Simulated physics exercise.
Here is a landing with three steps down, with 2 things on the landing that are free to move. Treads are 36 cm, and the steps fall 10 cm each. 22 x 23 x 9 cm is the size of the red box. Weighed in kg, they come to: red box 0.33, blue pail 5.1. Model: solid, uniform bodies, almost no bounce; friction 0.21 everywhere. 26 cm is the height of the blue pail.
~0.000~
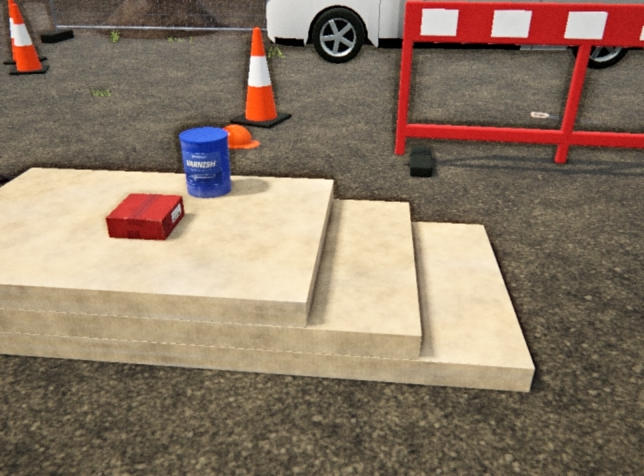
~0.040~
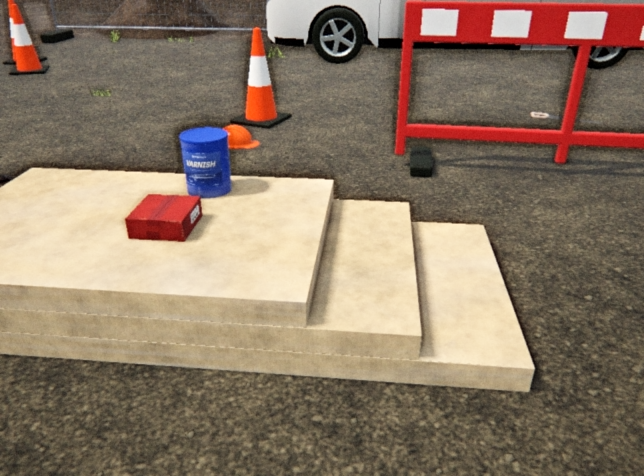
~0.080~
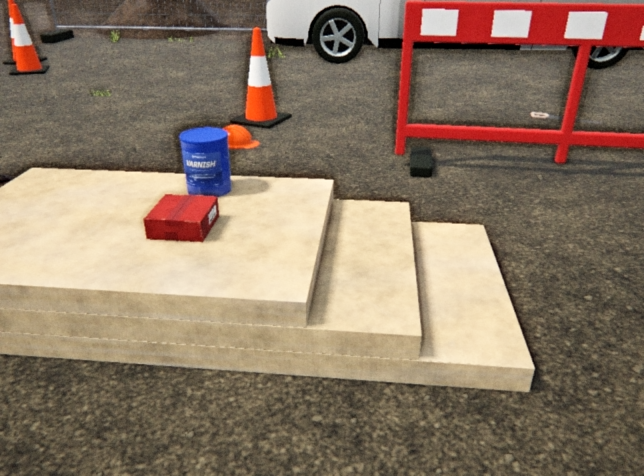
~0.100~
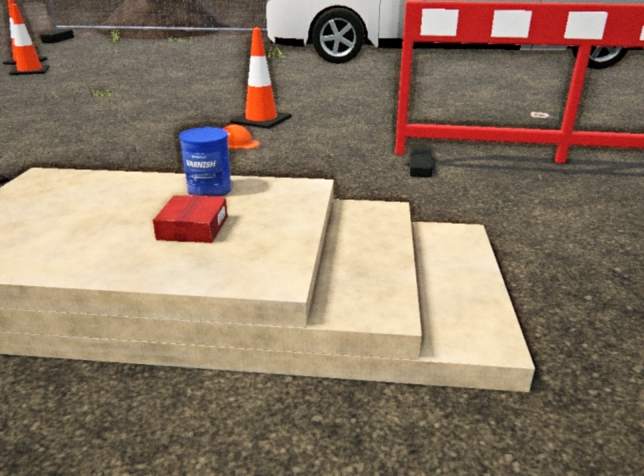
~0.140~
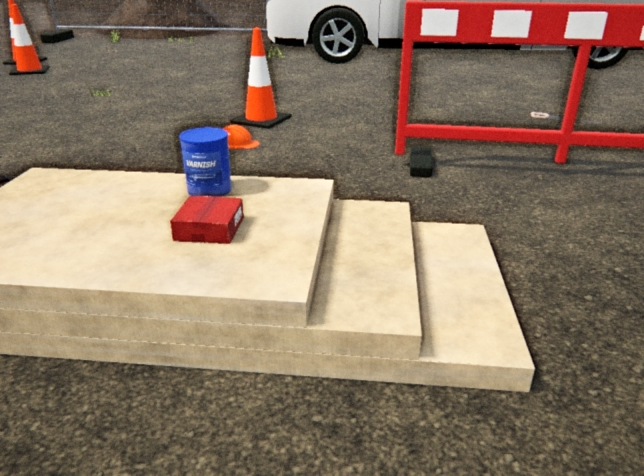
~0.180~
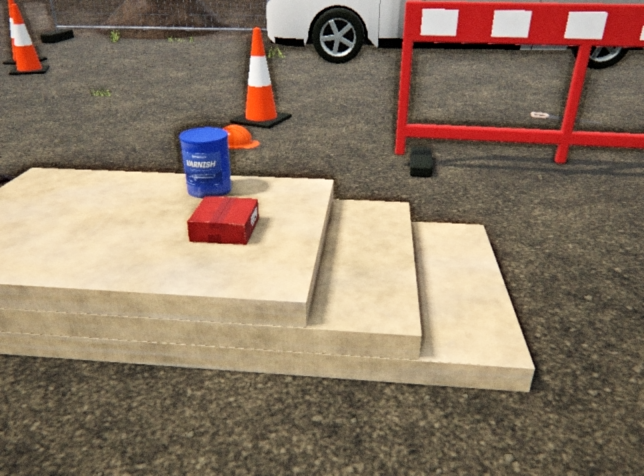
On a stepped landing outdoors, a red box slides gradually right, passing in front of a blue pail that stays still.
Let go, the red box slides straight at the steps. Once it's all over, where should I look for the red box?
On the steps.
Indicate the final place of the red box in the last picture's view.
It settles at around (382, 251).
Around 0.38 s, 11 cm of landing left; red box near (293, 223).
Around 0.58 s, 8 cm past the top edge and 2 cm lower; red box near (343, 230).
Finally (1.3 s), 23 cm past the top edge and 10 cm lower; blue pail still in place (within 12 cm). Final places as that camera would see them, red box near (382, 251).
